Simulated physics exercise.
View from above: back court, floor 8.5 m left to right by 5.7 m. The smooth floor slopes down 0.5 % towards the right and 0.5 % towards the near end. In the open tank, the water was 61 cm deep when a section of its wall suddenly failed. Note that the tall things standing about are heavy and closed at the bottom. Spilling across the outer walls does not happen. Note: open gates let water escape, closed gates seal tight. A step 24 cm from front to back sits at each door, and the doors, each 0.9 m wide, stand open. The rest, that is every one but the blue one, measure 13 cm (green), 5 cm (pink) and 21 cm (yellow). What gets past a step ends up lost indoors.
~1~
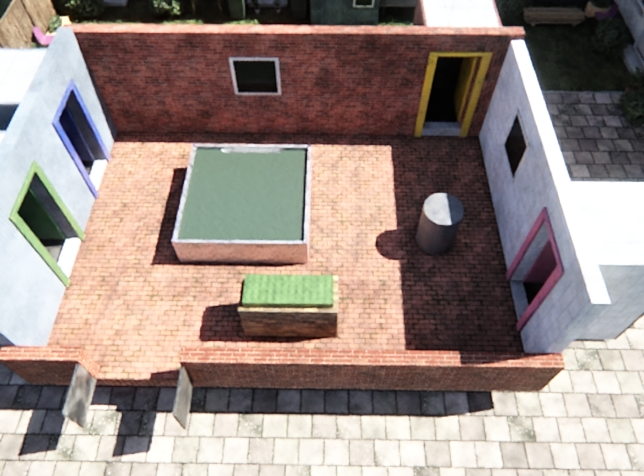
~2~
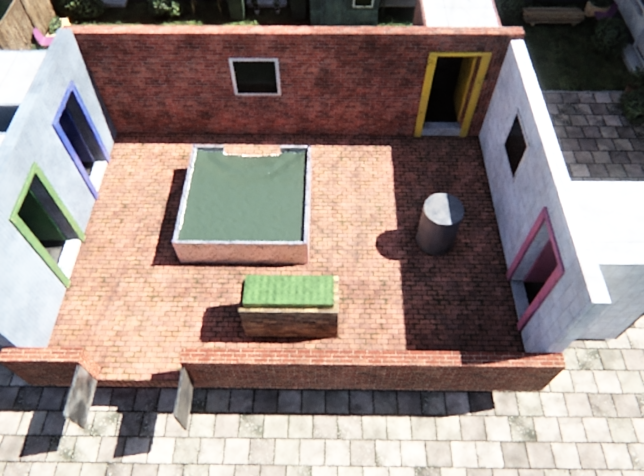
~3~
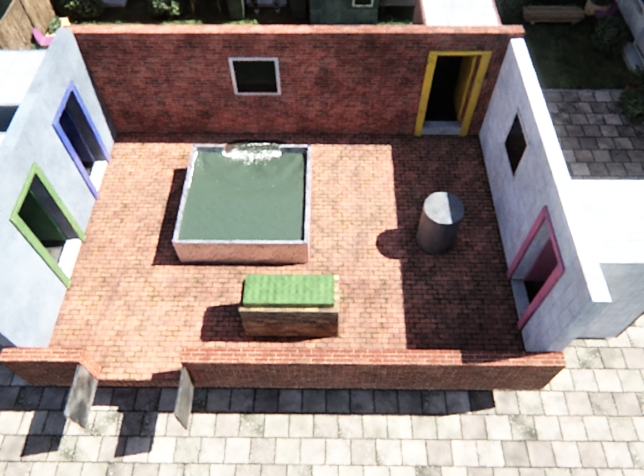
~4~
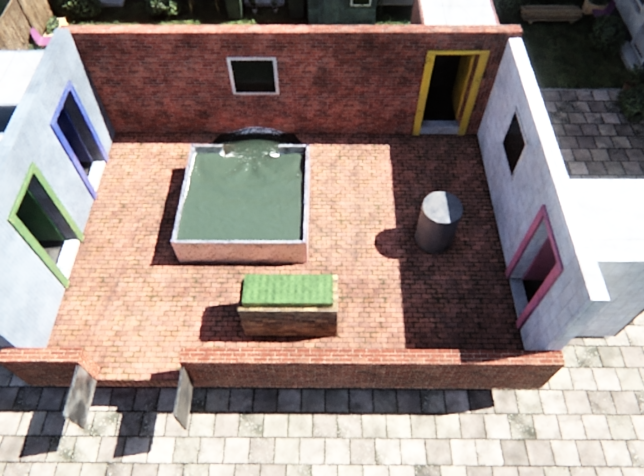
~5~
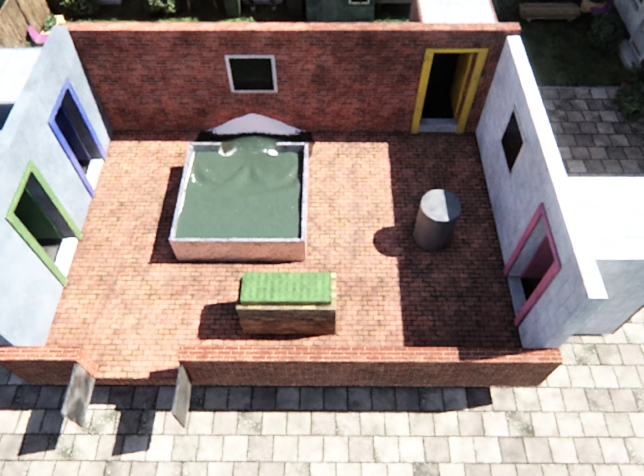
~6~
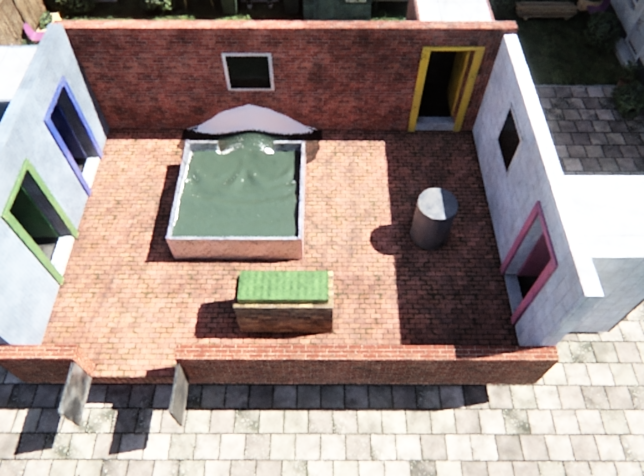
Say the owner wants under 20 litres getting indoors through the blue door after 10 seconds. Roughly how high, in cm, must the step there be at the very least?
At the very least some 16 cm.
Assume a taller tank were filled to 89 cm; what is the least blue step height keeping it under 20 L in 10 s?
Then a height close to 26 cm.
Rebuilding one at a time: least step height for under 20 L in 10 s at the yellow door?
Yellow: Roughly 7.5 cm.
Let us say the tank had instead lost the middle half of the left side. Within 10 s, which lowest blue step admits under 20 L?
Then something near 26 cm.
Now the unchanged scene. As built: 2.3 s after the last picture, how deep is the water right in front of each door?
Door by door in centimetres - green 4, blue 19, pink 0, yellow 4.
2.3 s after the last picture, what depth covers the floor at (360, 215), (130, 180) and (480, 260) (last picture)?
Roughly 1, then 4, then 0 cm.
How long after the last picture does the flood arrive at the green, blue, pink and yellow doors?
For green it's 2.0 s, for blue 1.1 s, for pink 2.8 s, and for yellow 1.2 s.
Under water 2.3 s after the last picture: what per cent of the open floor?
Wet: Close to 45 %.
Then, 0.7 s after the last picture water covers 15 % of the floor, deepest (49 cm) near (256, 133); it has not reached the blue door.
Then, 2.3 s after the last picture water covers 45 % of the floor, deepest (33 cm) near (248, 133); 19 cm at the blue door, 33 litres in over its 9 cm step.
Then, 9.3 s after the last picture water covers 95 % of the floor, deepest (15 cm) near (284, 364); 8 cm at the blue door, 118 litres in over its 9 cm step.
At the blue door as built, the water peaked near 20 cm, 2.1 s after the last picture.
Run again over the same 10 s with other heights there, 43 litres in over 13.5 cm, 10 litres over 18 cm. The limit of 20 litres is kept from about 16 cm up.
